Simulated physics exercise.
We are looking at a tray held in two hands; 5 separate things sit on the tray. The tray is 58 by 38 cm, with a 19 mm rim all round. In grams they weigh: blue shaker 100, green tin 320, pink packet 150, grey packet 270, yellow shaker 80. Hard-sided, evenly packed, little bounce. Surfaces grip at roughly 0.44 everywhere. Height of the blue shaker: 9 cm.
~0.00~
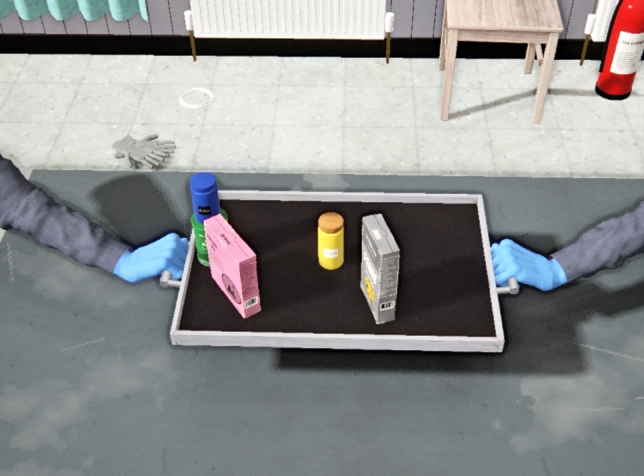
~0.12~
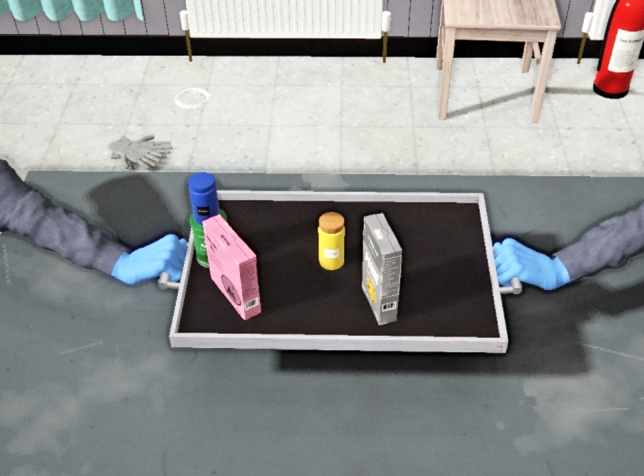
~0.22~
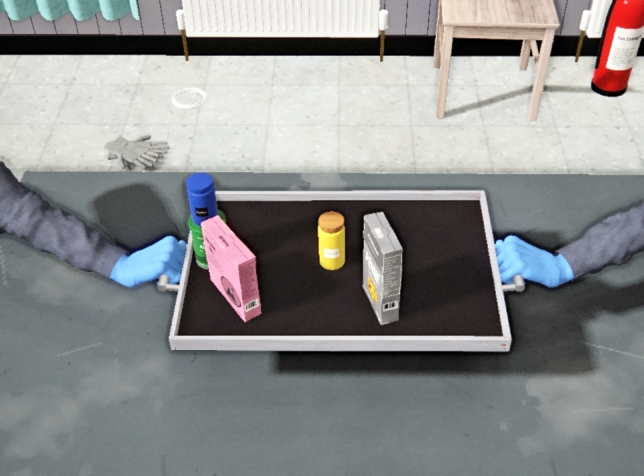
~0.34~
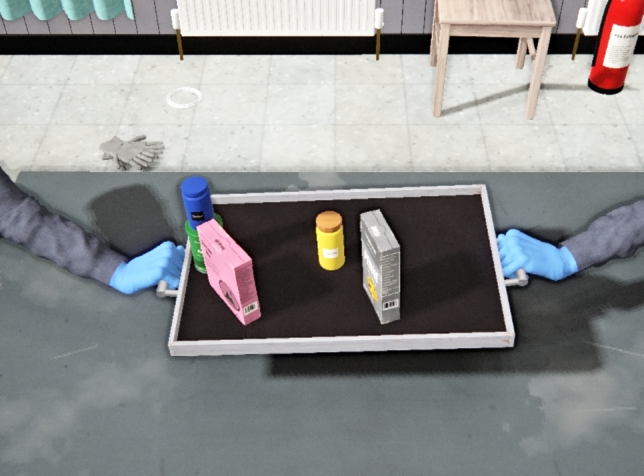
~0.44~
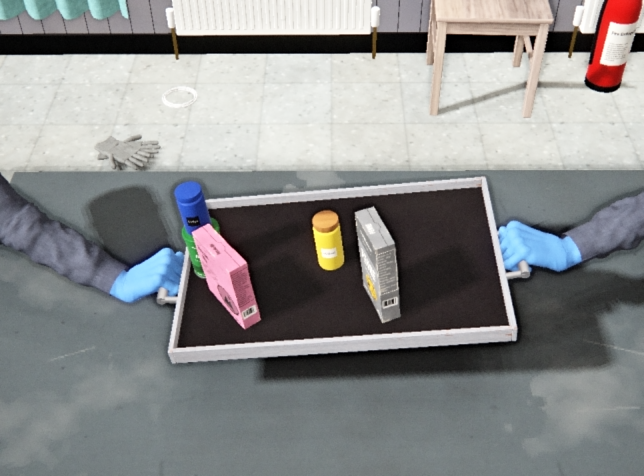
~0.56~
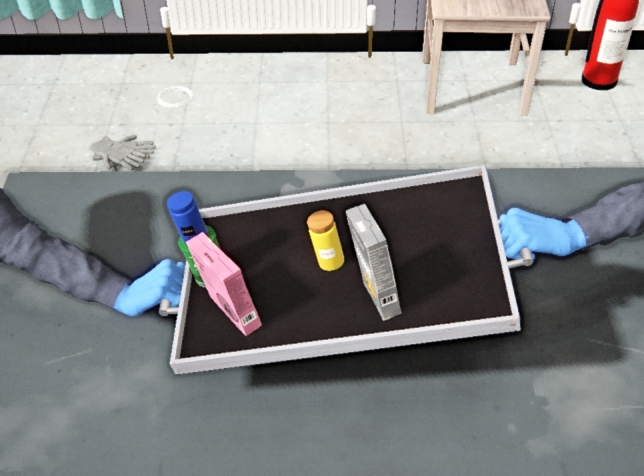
The tray, held at both ends by blue-gloved hands, stayed level at first, then tilted gradually down to the left, and the packets, shakers and green tin on it leaned with it.
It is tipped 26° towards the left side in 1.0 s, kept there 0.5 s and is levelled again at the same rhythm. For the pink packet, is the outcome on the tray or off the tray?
The pink packet slides or falls off.
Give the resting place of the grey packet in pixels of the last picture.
Near (234, 295).
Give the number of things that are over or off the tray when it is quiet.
In all, 5.
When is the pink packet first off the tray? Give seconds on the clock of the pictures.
Near 1.1 s.
After 1.16 s, tray tilted 26°, left edge down; pink packet now off the tray; grey packet on its side; yellow shaker 30° off its base.
After 1.56 s, tray tilted 26°, left edge down; blue shaker and green tin now off the tray; grey packet on its side; yellow shaker on its side.
After 2.26 s, tray tilted 6°, left edge down; grey packet on its side; yellow shaker on its side.
In the end (3.1 s), off the tray, blue shaker, green tin and pink packet; toppled on the tray, grey packet and yellow shaker. In the last view, pink packet near (193, 387).
